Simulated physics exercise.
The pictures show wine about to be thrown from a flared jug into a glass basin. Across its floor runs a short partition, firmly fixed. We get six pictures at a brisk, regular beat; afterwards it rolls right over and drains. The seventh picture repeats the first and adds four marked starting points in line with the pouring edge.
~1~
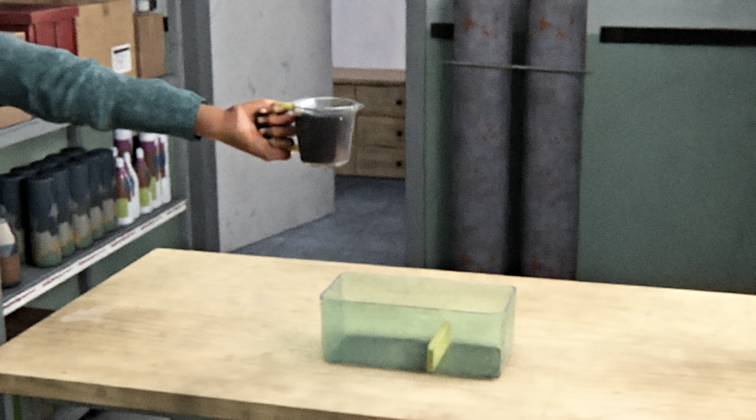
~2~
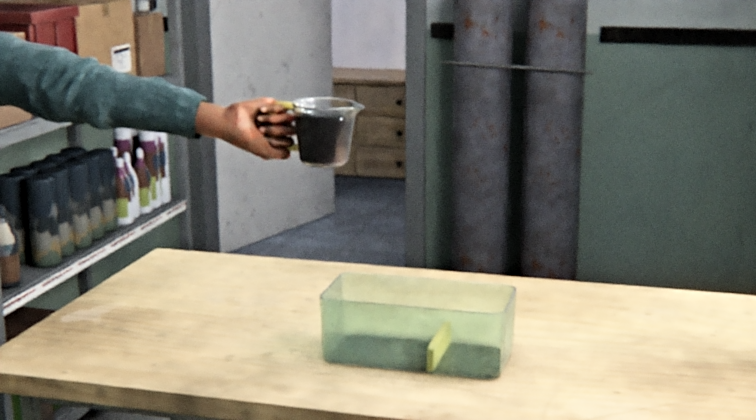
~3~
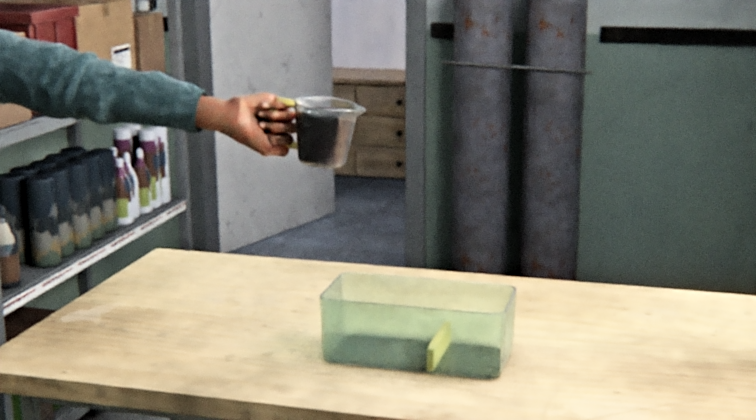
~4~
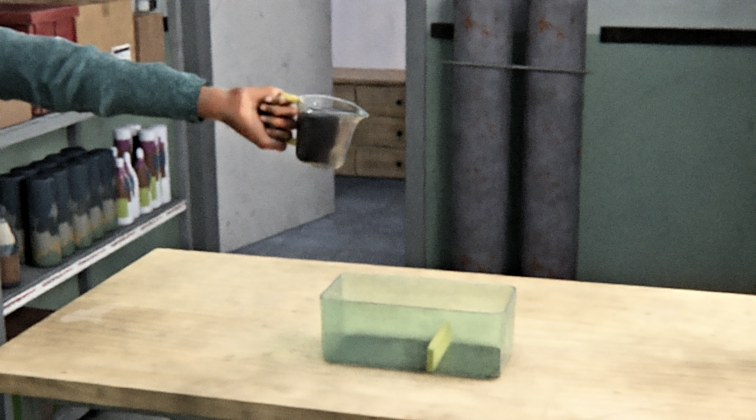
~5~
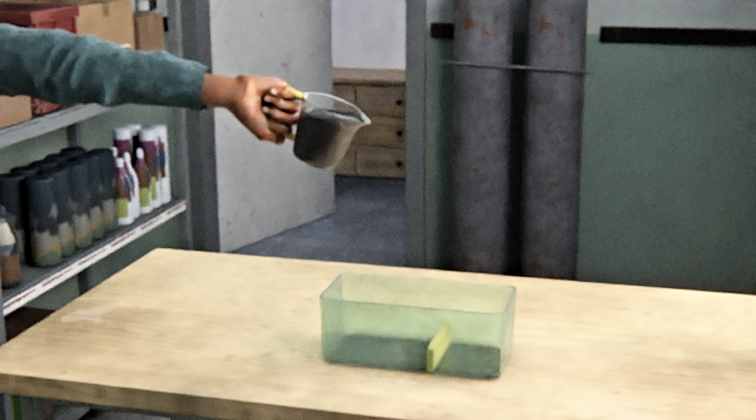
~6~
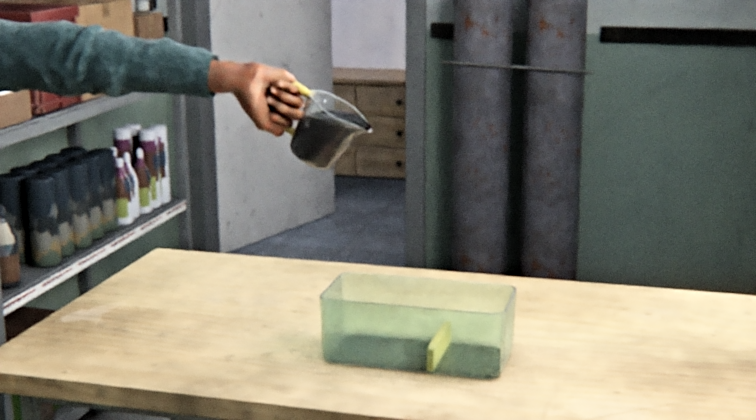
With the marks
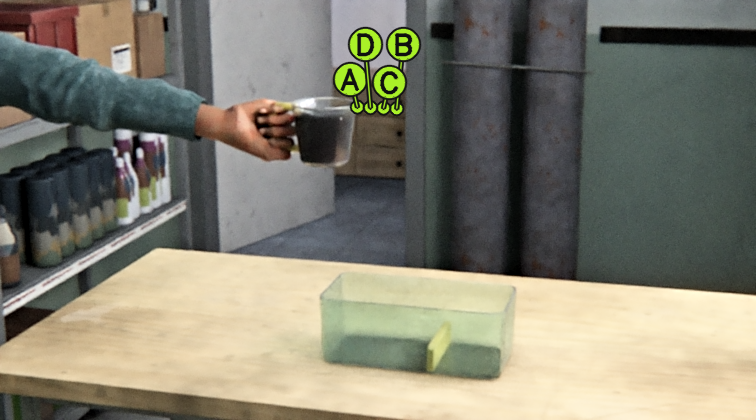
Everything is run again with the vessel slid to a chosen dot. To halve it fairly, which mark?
The best place is C.
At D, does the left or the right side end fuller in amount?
More ends on the left.
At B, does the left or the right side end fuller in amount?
More ends on the right.
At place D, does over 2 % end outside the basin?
Yes, it does.
On the marked copy, A at (357, 107); B at (396, 108); C at (383, 108); D at (370, 107).
If A is chosen, about 83 % ends left of the wall and 9 % right of it; 8 % is lost outside.
If B is chosen, about 17 % ends left of the wall and 78 % right of it; 4 % is lost outside.
If C is chosen, about 56 % ends left of the wall and 40 % right of it; 3 % is lost outside.
If D is chosen, about 82 % ends left of the wall and 6 % right of it; 12 % is lost outside.
